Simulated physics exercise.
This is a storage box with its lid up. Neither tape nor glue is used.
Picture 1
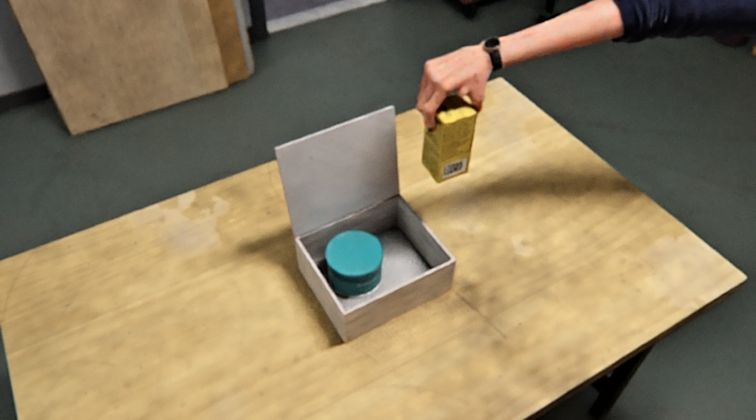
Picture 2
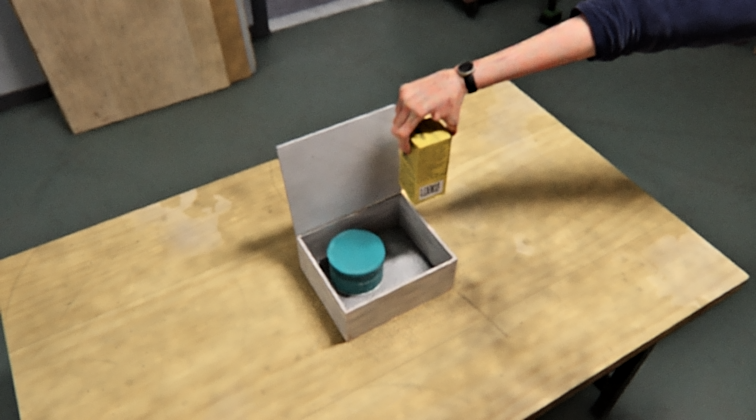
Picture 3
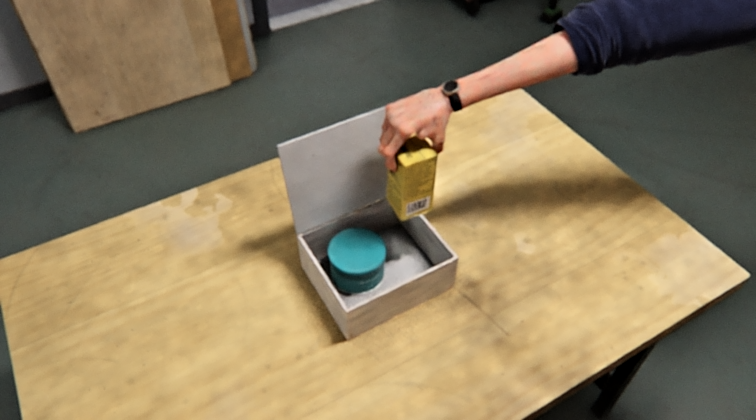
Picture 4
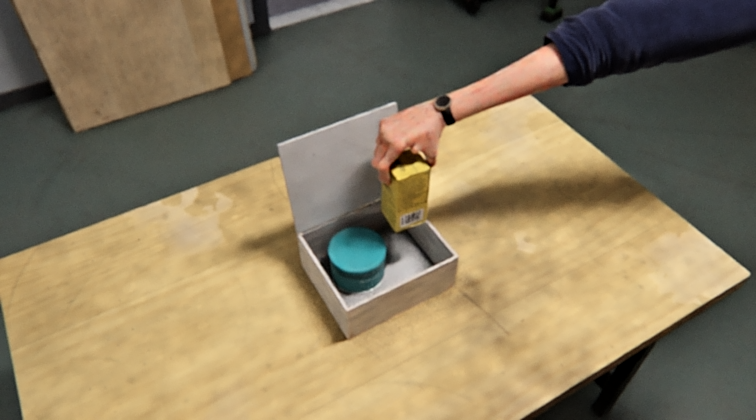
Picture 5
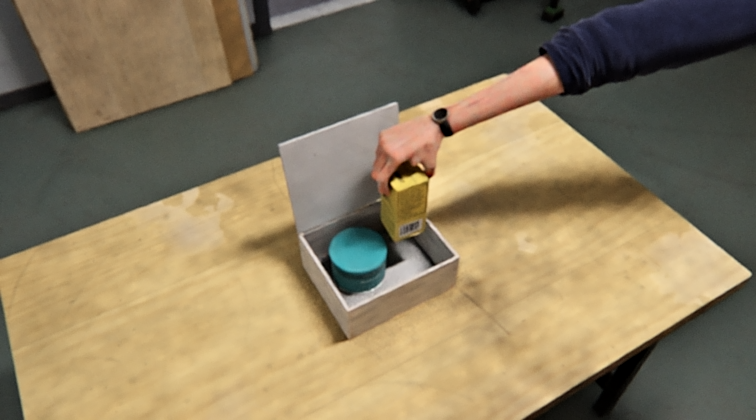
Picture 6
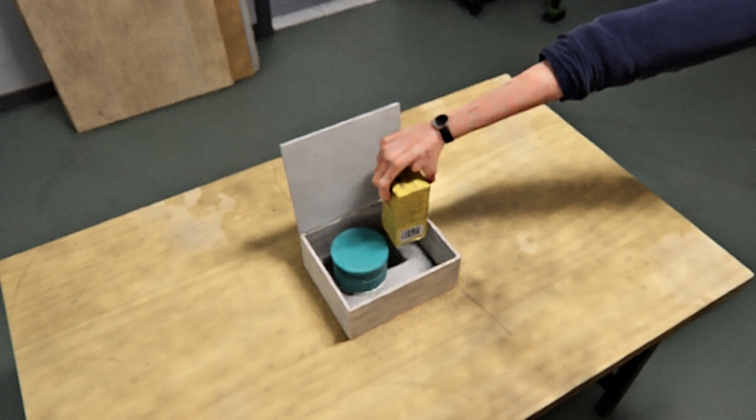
The footage shows an open storage box holding a turquoise tub on a wooden table, as a hand wearing a dark watch moves a yellow carton leftward and lowers it into the space beside the tub, still gripping it.
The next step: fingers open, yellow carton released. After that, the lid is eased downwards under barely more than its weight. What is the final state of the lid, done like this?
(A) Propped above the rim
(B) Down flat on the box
Answer: A.
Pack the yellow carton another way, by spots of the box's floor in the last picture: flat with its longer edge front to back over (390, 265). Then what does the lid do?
In that case, no gap is left.
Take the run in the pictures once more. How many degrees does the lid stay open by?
Lid angle from rim - close to 45°.
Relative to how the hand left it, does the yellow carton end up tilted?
Result: It remains as it was set.
Then, 0.90 s on from there, lid starting down; yellow carton shifted about its own width near (404, 233).
Then, 1.50 s on from there, lid 66° above the rim; yellow carton shifted about its own width near (404, 233).
In the end, lid 47° above the rim; moved from the start, yellow carton; turquoise tub unmoved. At the end, from the last picture's camera, yellow carton near (404, 233).
